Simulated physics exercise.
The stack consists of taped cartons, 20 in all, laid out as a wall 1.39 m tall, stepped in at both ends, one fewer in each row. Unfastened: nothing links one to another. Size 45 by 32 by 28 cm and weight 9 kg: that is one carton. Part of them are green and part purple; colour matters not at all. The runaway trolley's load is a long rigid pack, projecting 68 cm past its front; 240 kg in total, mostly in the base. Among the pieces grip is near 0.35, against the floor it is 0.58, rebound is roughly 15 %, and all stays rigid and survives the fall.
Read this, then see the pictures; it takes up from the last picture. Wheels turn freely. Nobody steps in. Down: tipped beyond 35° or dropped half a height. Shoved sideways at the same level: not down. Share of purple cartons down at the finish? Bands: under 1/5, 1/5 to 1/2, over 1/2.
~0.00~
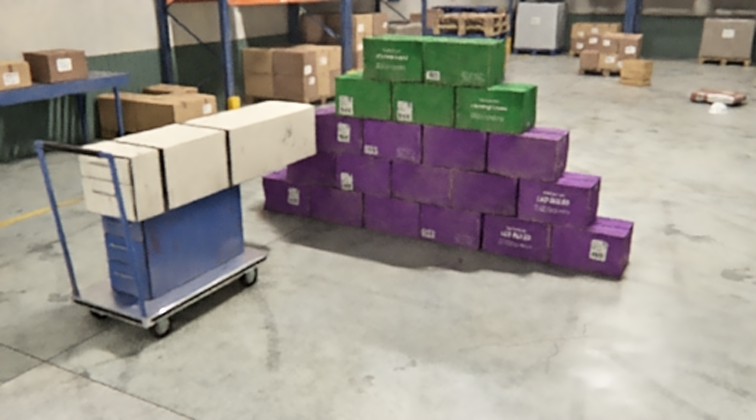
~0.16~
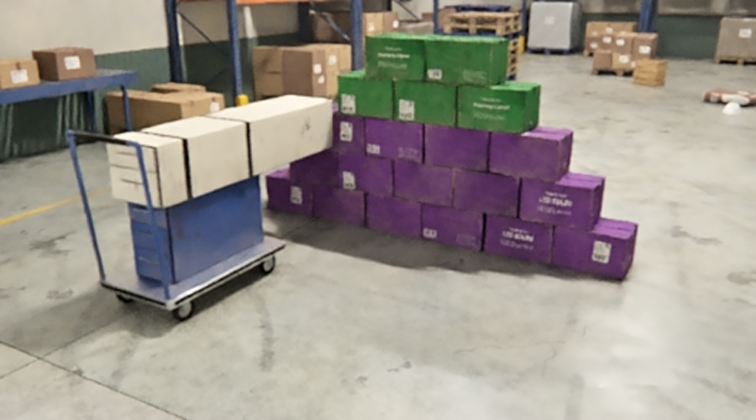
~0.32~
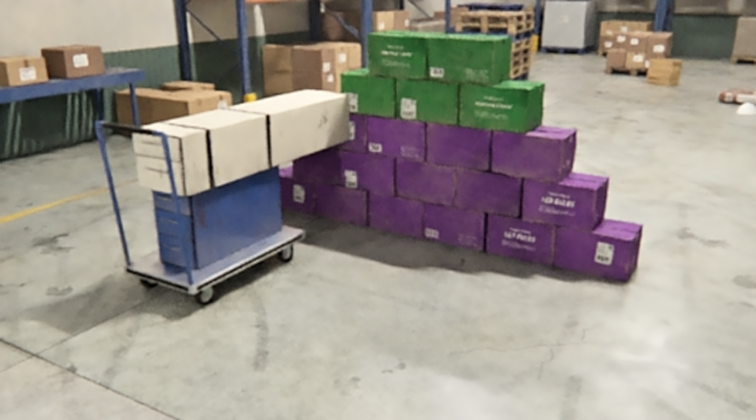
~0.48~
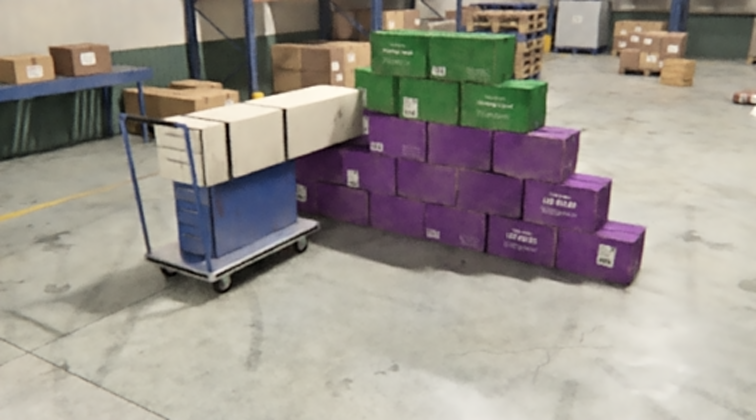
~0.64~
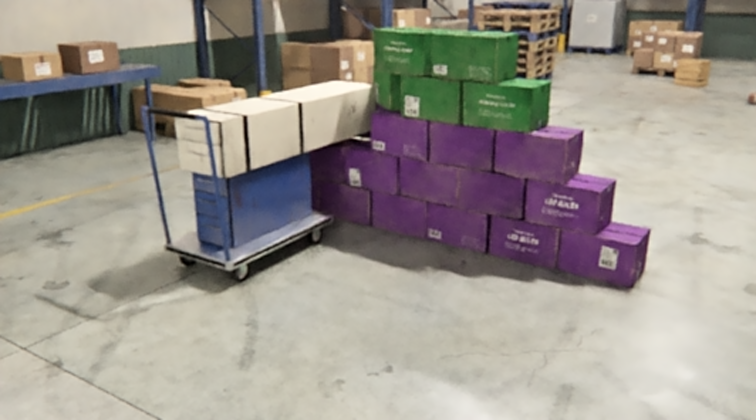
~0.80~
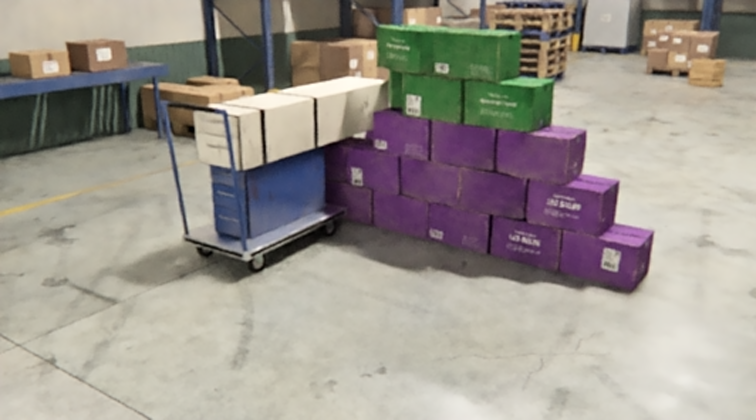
Under 1/5.
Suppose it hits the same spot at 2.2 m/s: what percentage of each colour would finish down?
Then purple 20, green 40 per cent.
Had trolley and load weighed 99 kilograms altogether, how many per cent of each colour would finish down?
Purple 10, green 40 %.
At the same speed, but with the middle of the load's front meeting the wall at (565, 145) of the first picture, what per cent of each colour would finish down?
Purple 10 %, green 40 %.
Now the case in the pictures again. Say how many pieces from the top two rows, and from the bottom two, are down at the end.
2 and 0.
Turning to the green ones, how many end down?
Of the green ones, 2.
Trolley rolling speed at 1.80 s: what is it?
Speed: Near 0.0 m/s.
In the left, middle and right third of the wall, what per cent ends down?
From the left: 30, then 10, then 0 percent.
By 1.00 s, load 66 cm past the wall's line, still rolling; 1 of the 15 purple cartons down (1 of 20 in all colours); top purple carton unmoved.
By 1.20 s, load 80 cm past the wall's line, still rolling; 1 of the 15 purple cartons down (2 of 20 in all colours); top purple carton unmoved.
By 1.46 s, load 90 cm past the wall's line, still rolling; 1 of the 15 purple cartons down (3 of 20 in all colours); top purple carton unmoved.
By 1.80 s, load 94 cm past the wall's line, stopped; 1 of the 15 purple cartons down (3 of 20 in all colours); top purple carton unmoved.
When it is over (2.4 s), load 94 cm past the wall's line, stopped; 1 of the 15 purple cartons down (3 of 20 in all colours); top purple carton unmoved; top green carton unmoved. That is 7 per cent. In pixels of the last frame, middles, top purple carton near (413, 132), top green carton near (477, 54).
